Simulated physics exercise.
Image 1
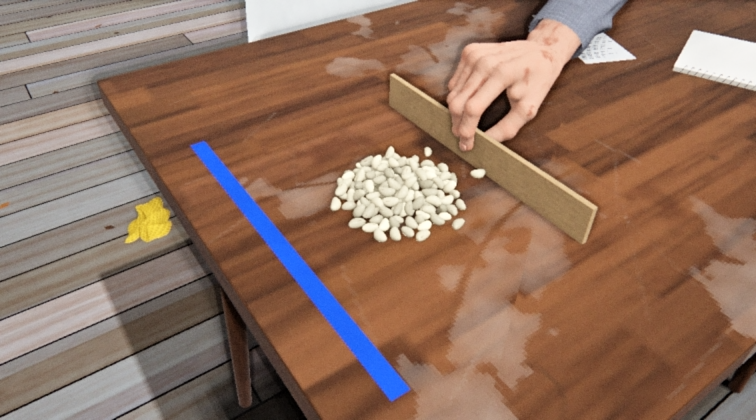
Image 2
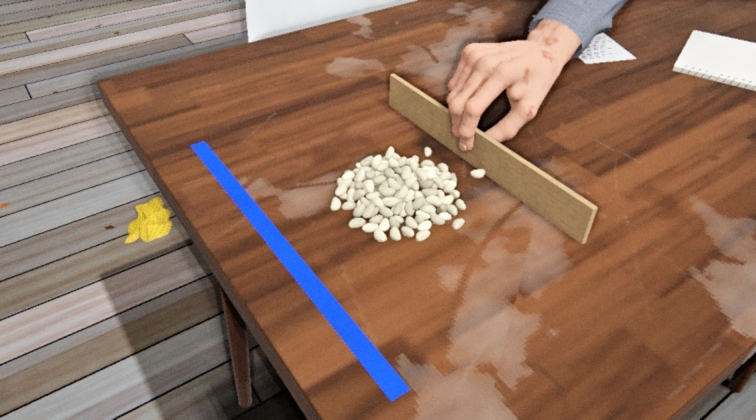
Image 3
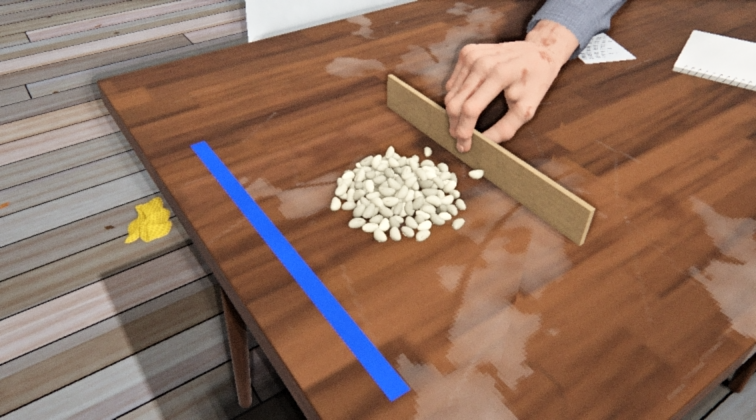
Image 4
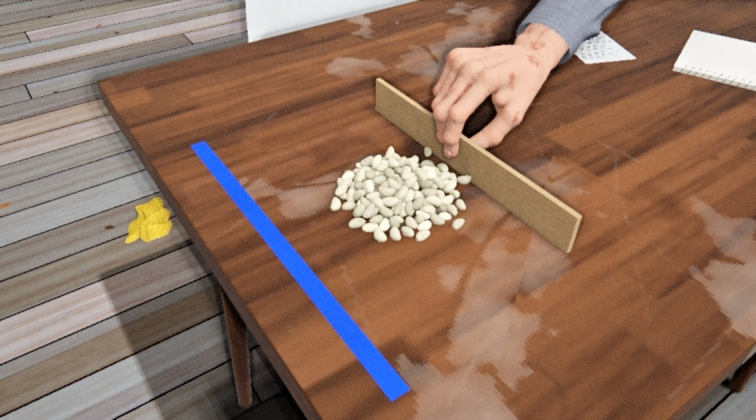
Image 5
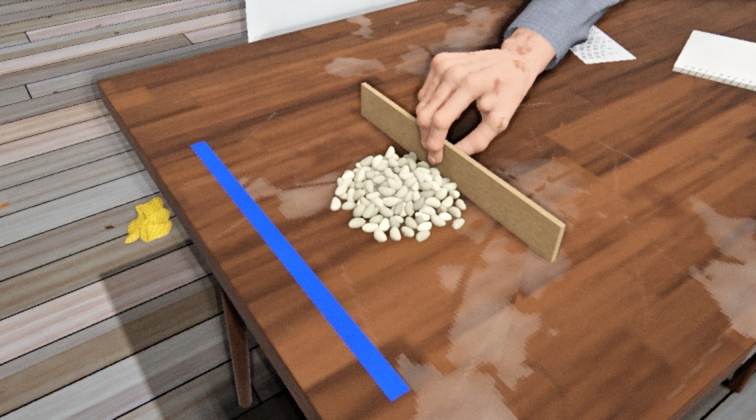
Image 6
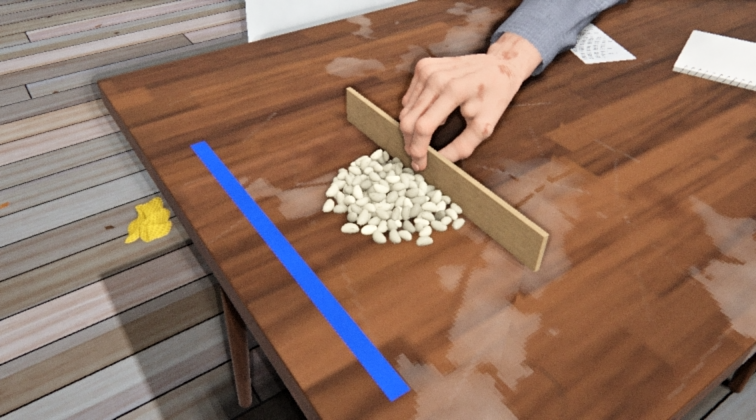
A piece of card, held upright by a hand on a wooden table, rests at first beside a heap of white beans, with a strip of blue tape on the far left. The hand then slides the card left and toward the viewer, meeting the beans and pushing the heap slightly along.
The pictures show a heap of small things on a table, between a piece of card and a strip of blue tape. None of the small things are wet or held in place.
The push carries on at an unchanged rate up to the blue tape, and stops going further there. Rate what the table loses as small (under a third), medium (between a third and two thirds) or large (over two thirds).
Medium.
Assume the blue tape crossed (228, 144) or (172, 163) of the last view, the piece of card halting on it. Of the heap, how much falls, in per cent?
Try 1 gives 20 %, try 2 gives 100 %.
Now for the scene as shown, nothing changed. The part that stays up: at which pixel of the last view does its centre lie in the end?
Centre, last picture: Around pixel (249, 259).
Shortly afterwards, piece of card still moving, near (352, 181); heap all on the table, its front near (278, 269).
Next, piece of card stopped at the blue tape; heap near a third over the edge.
Some moments later, piece of card stopped at the blue tape; heap near half over the edge.
In the end, piece of card stopped at the blue tape; heap near half over the edge.
